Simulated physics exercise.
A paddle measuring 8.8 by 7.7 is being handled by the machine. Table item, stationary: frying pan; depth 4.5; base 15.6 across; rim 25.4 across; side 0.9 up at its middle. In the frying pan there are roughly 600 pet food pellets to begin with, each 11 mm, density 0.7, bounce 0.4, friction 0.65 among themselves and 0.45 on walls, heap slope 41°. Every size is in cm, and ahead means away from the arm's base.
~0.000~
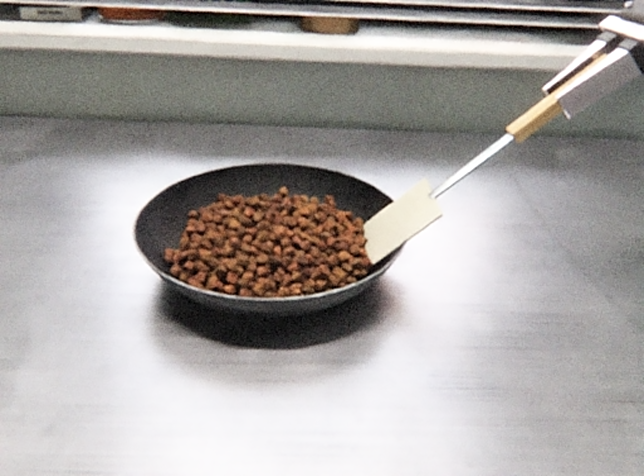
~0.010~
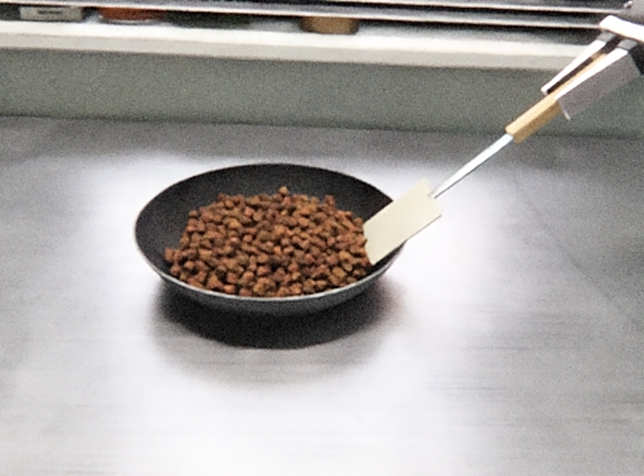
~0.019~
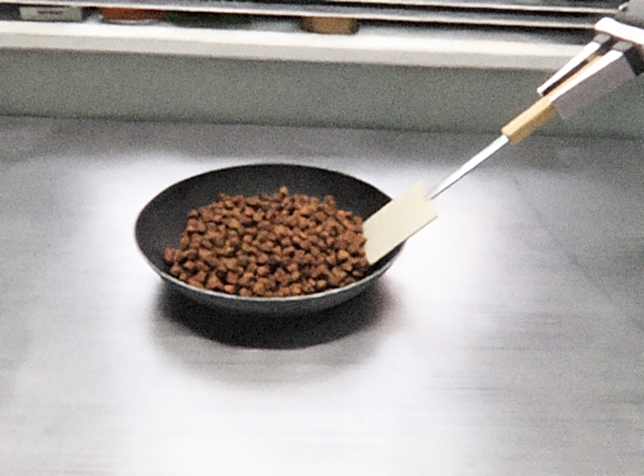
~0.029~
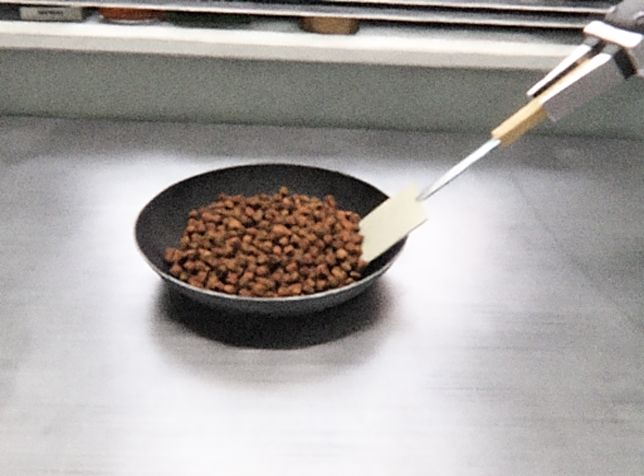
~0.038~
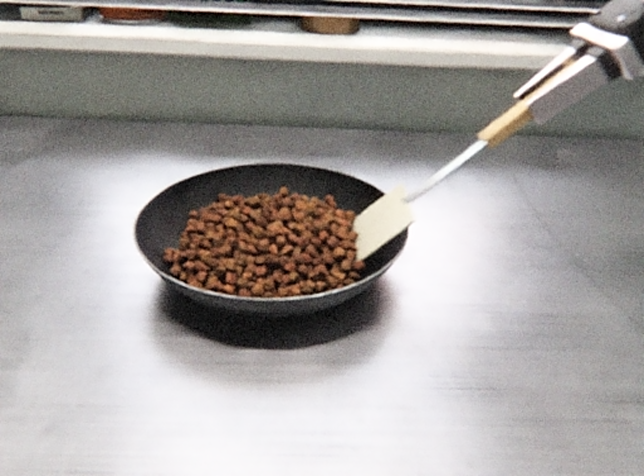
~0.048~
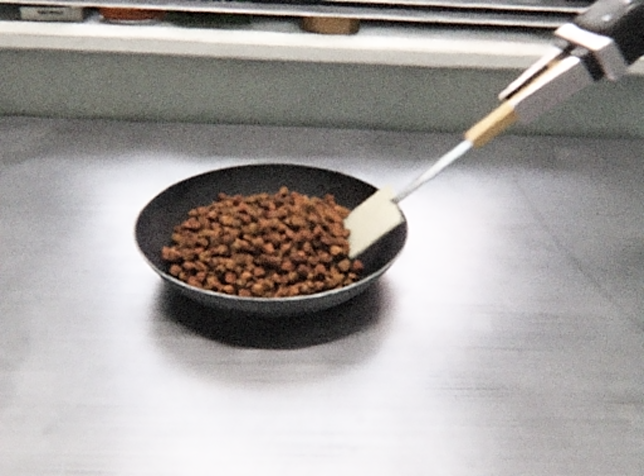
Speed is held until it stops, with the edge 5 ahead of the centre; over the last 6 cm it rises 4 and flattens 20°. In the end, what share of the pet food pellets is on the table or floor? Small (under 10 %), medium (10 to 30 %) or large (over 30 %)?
Medium.
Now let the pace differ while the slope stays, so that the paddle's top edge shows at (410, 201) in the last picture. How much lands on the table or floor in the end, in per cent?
Expect some 5 per cent there.
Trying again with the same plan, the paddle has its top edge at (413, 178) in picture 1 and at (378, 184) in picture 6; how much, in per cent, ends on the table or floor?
Around 15 per cent finishes there.
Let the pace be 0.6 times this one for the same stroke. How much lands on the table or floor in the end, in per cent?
Roughly 5 per cent.
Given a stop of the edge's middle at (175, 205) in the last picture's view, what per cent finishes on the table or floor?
Around 30 percent ends on the table or floor.
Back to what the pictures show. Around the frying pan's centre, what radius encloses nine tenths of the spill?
I'd put it at about 40 centimetres.
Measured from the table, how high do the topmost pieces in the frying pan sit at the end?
Roughly 5.5 centimetres.
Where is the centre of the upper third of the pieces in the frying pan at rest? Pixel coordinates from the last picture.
Around (191, 229).
By 0.07 s, sloping 45°, highest piece 7 above the table; 605 in the frying pan.
By 0.10 s, sloping 39°, highest piece 9 above the table; 605 in the frying pan.
By 0.31 s, sloping 25°, highest piece 6 above the table; 489 in the frying pan, 107 on the table or floor, 9 on the blade or in flight.
By 1.36 s, sloping 25°, highest piece 5 above the table; 489 in the frying pan, 116 on the table or floor.
Final count, 489 in the frying pan, 116 on the table or floor. That is 19 % on the table or floor.
